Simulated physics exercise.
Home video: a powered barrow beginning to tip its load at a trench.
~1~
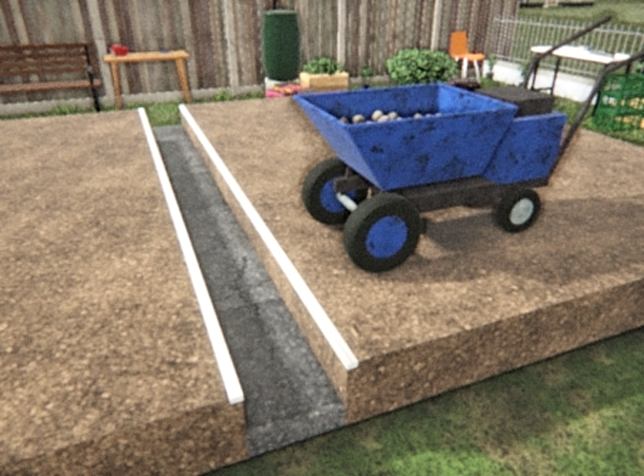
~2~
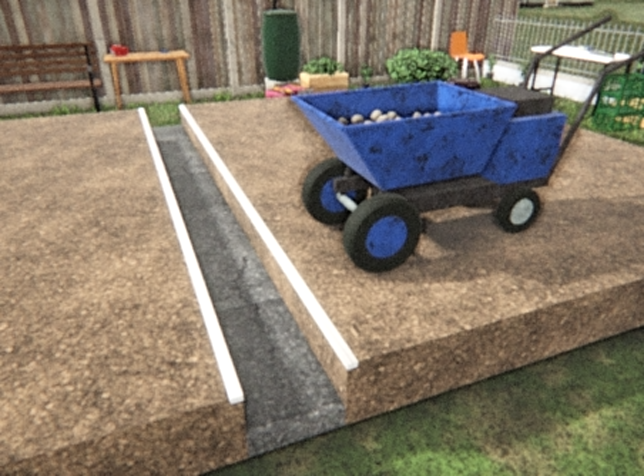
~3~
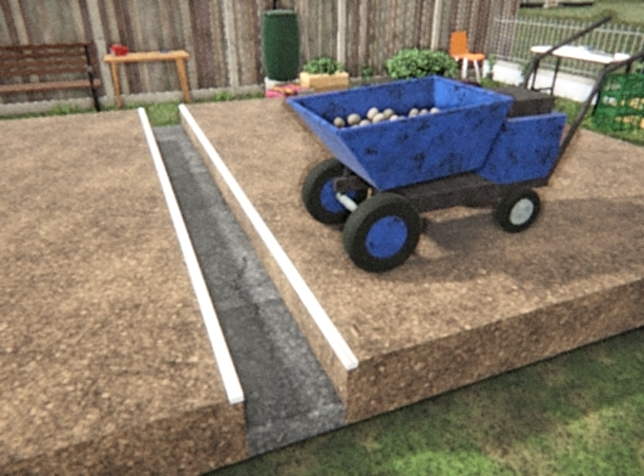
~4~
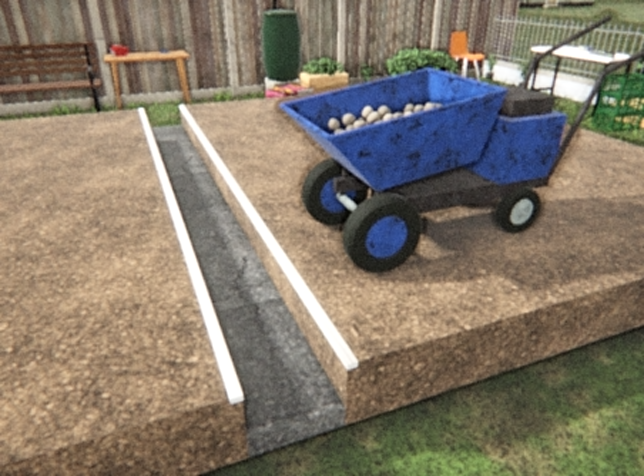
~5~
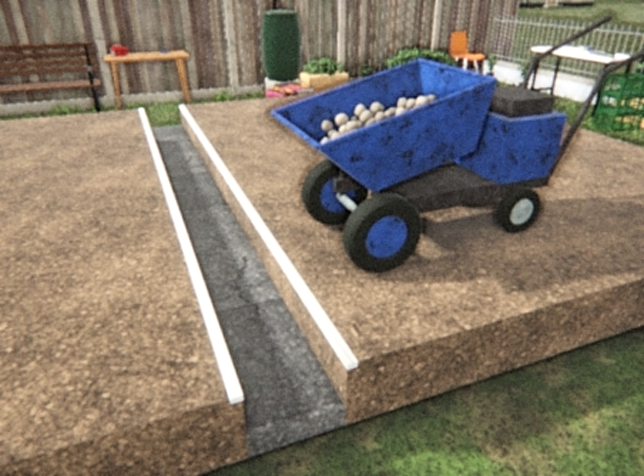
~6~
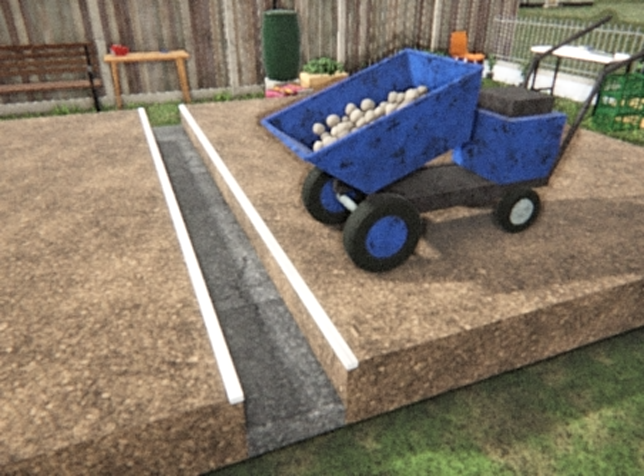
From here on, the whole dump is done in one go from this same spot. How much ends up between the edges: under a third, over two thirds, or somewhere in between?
Trench receives above two thirds.
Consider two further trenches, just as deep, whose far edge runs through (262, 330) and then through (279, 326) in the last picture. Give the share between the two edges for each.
I'd say some 30 in a hundred, followed by 0 in a hundred.
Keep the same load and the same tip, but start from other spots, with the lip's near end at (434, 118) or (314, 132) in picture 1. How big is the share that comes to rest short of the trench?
Result: Try 1 = 30 %, try 2 = 0 %.
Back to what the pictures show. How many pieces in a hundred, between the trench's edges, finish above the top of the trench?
My guess is some 0 per cent.
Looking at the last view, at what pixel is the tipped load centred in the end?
Near pixel (236, 294).
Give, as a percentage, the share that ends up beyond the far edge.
0 %.
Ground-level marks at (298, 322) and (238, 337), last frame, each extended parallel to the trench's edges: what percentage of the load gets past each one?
About 90 % and 20 %.
Shortly afterwards, skip tipped steeply; the whole lot in the skip.
Next, skip tipped right over; the bulk in the skip; near a quarter in or heaped over the trench; only a few beyond it.
Some moments later, skip tipped right over; a little in the skip; all but a few in or heaped over the trench; only a few beyond it.
In the end, skip tipped right over; all but a few in or heaped over the trench; only a few beyond it.
